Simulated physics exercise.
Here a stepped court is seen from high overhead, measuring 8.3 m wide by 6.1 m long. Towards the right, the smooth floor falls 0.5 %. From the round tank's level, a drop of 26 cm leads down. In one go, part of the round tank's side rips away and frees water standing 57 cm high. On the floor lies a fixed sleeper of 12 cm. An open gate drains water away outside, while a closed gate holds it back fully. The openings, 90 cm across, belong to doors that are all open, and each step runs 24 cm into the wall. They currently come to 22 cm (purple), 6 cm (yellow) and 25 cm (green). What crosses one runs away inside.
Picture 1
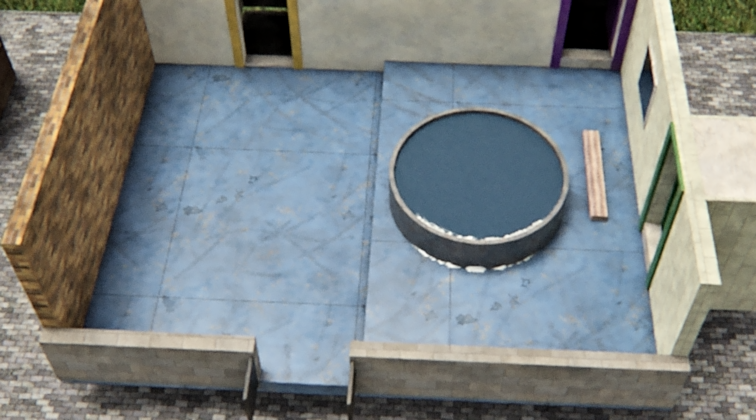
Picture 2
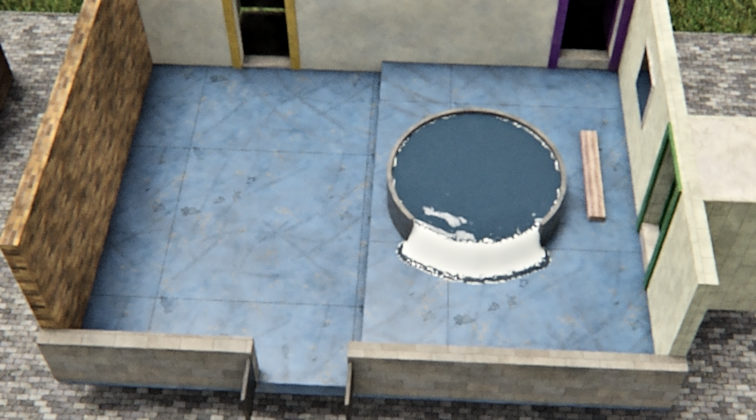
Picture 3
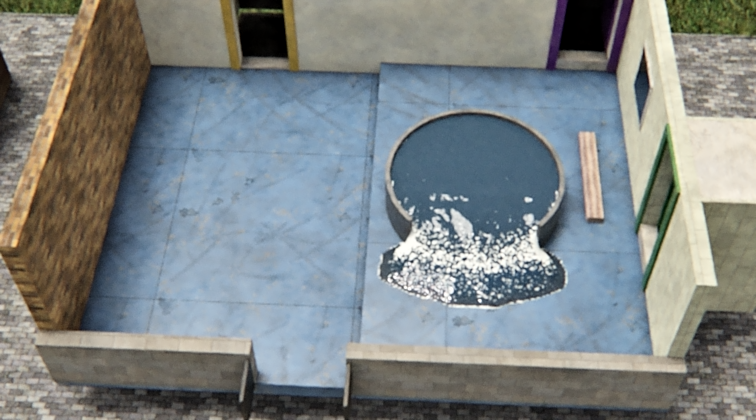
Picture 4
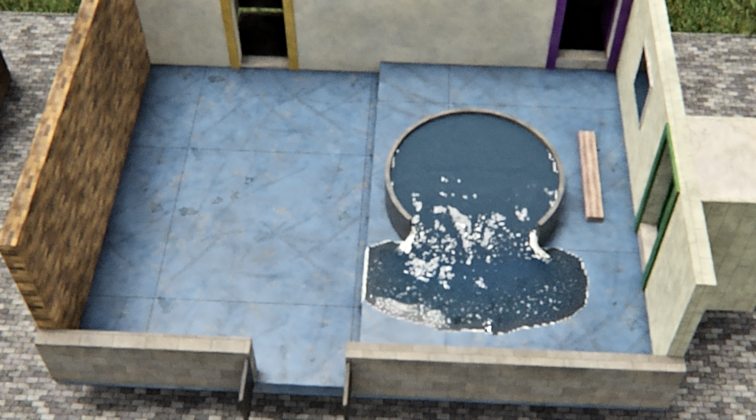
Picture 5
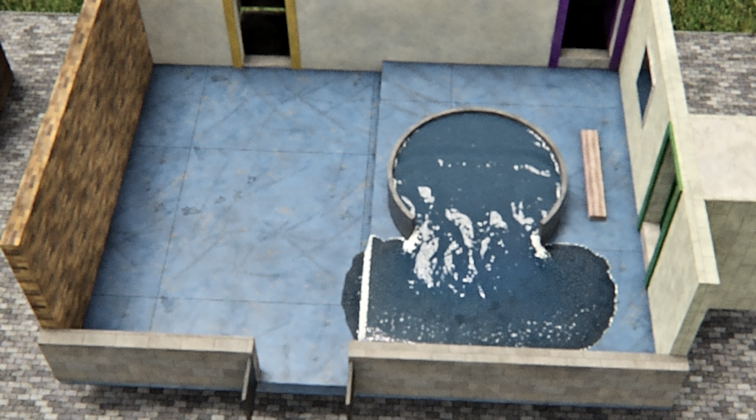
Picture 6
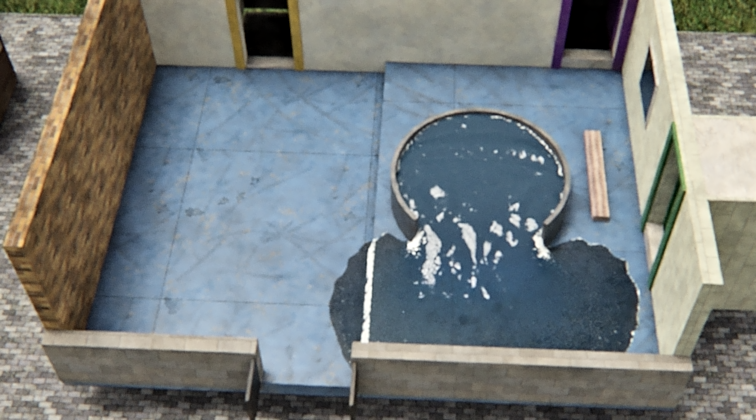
In this clip, a still, round tank of dark water in a walled, blue-floored court breaks open along its near side, and water pours out in white froth, spreading across the floor to both sides and along the front wall.
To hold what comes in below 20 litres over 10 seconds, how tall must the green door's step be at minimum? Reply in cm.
About 9.5 cm.
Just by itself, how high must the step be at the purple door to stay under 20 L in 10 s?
Roughly 17 cm at purple.
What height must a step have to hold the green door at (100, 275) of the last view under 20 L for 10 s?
Around 10.5 cm would do it.
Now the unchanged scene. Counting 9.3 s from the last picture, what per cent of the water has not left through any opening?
Share still there: Approx. 92 percent.
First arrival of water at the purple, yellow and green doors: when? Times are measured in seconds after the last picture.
Purple 3.4 s, yellow 6.5 s, green 0.6 s.
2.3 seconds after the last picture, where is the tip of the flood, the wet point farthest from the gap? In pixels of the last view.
Pixel close to (78, 359).
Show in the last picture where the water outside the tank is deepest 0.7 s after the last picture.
At about (481, 357).
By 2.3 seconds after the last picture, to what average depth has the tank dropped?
Average depth: Approx. 19 cm.
Then, 0.7 s after the last picture water covers 20 % of the floor, deepest (42 cm) near (481, 357); 2 cm at the green door, 0 litres in over its 25 cm step.
Then, 2.3 s after the last picture water covers 35 % of the floor, deepest (37 cm) near (650, 375); 10 cm at the green door, 0 litres in over its 25 cm step.
Then, 9.3 s after the last picture water covers 95 % of the floor, deepest (12 cm) near (623, 82); 8 cm at the green door, 0 litres in over its 25 cm step.
At the green door as built, the water peaked near 13 cm, 3.5 s after the last picture.
Run again over the same 10 s with other heights there, 31 litres in over 8.5 cm, 5 litres over 11.5 cm. The limit of 20 litres is kept from about 9.5 cm up.
